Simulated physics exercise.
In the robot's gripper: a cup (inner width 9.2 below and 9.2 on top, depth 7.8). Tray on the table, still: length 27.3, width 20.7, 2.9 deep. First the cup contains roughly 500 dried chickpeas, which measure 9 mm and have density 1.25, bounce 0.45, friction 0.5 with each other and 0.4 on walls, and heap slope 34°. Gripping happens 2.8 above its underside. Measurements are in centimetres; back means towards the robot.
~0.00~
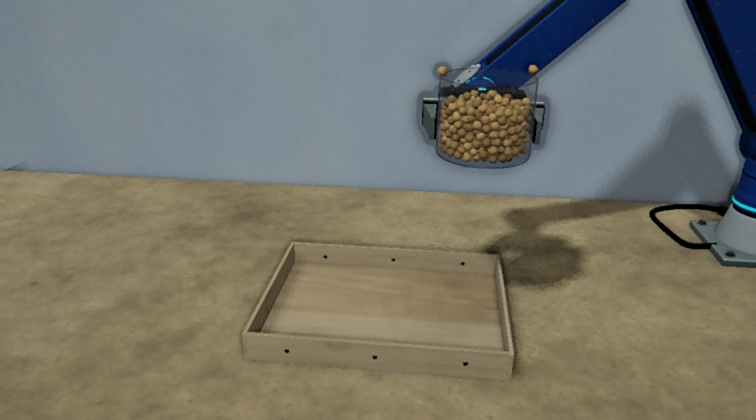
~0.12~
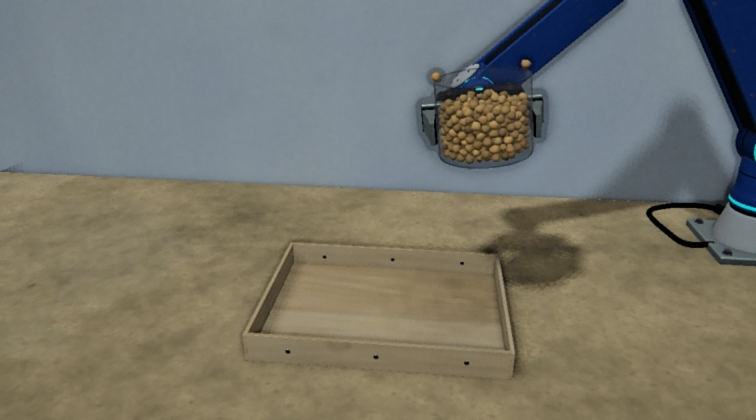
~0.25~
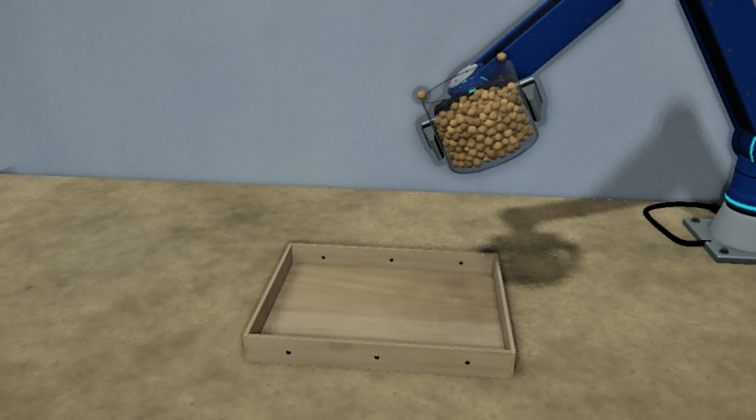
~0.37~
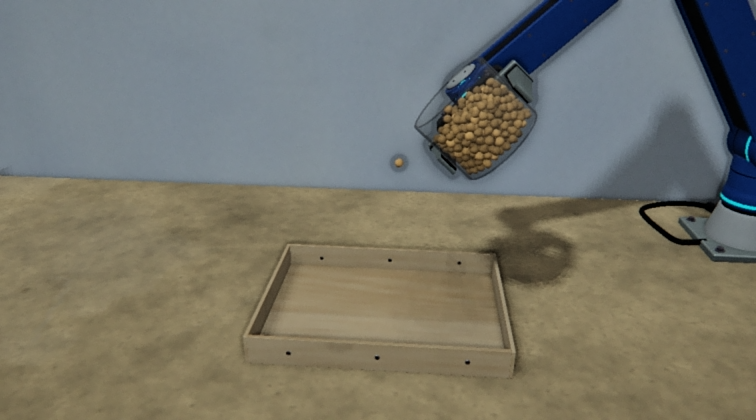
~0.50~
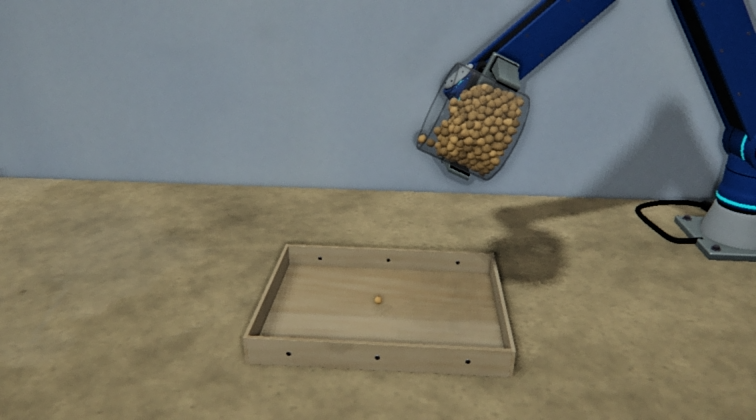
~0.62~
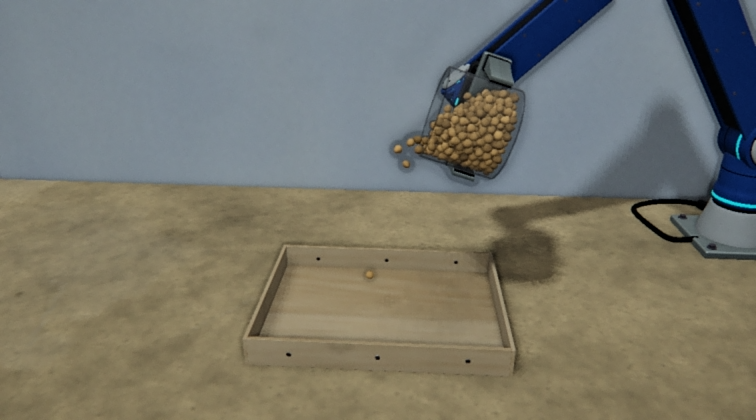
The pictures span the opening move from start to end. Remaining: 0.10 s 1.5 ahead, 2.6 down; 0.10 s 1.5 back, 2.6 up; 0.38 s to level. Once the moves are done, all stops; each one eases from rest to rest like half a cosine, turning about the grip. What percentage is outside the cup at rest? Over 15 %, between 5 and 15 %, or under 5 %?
Between 5 and 15 %.
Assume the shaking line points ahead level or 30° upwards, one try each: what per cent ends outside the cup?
It comes to around 35 per cent on the first try and around 40 per cent on the second.
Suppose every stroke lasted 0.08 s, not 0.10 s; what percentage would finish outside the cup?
Estimate: Close to 10 percent.
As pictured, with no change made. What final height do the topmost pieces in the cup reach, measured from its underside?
Around 7.5 centimetres above the underside.
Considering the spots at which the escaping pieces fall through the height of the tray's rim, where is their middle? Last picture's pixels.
About at (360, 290).
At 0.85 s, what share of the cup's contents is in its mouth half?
Around 35 per cent of it.
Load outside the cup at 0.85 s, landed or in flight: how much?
Near 5 per cent so far.
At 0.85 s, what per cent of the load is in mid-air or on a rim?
3 per cent.
After 0.85 s, tilted 72° forward, highest piece 27 above the table; 473 in the cup, 8 in the tray, 17 in flight or on a rim.
After 1.08 s, tilted 16° forward, highest piece 28 above the table; 458 in the cup, 37 in the tray, 3 in flight or on a rim.
After 1.40 s, level, highest piece 28 above the table; 457 in the cup, 40 in the tray, 1 on the table or floor.
After 2.45 s, level, highest piece 28 above the table; 457 in the cup, 40 in the tray, 1 on the table or floor.
In the end, 457 in the cup, 40 in the tray, 1 on the table or floor. That is 8 % outside the cup.
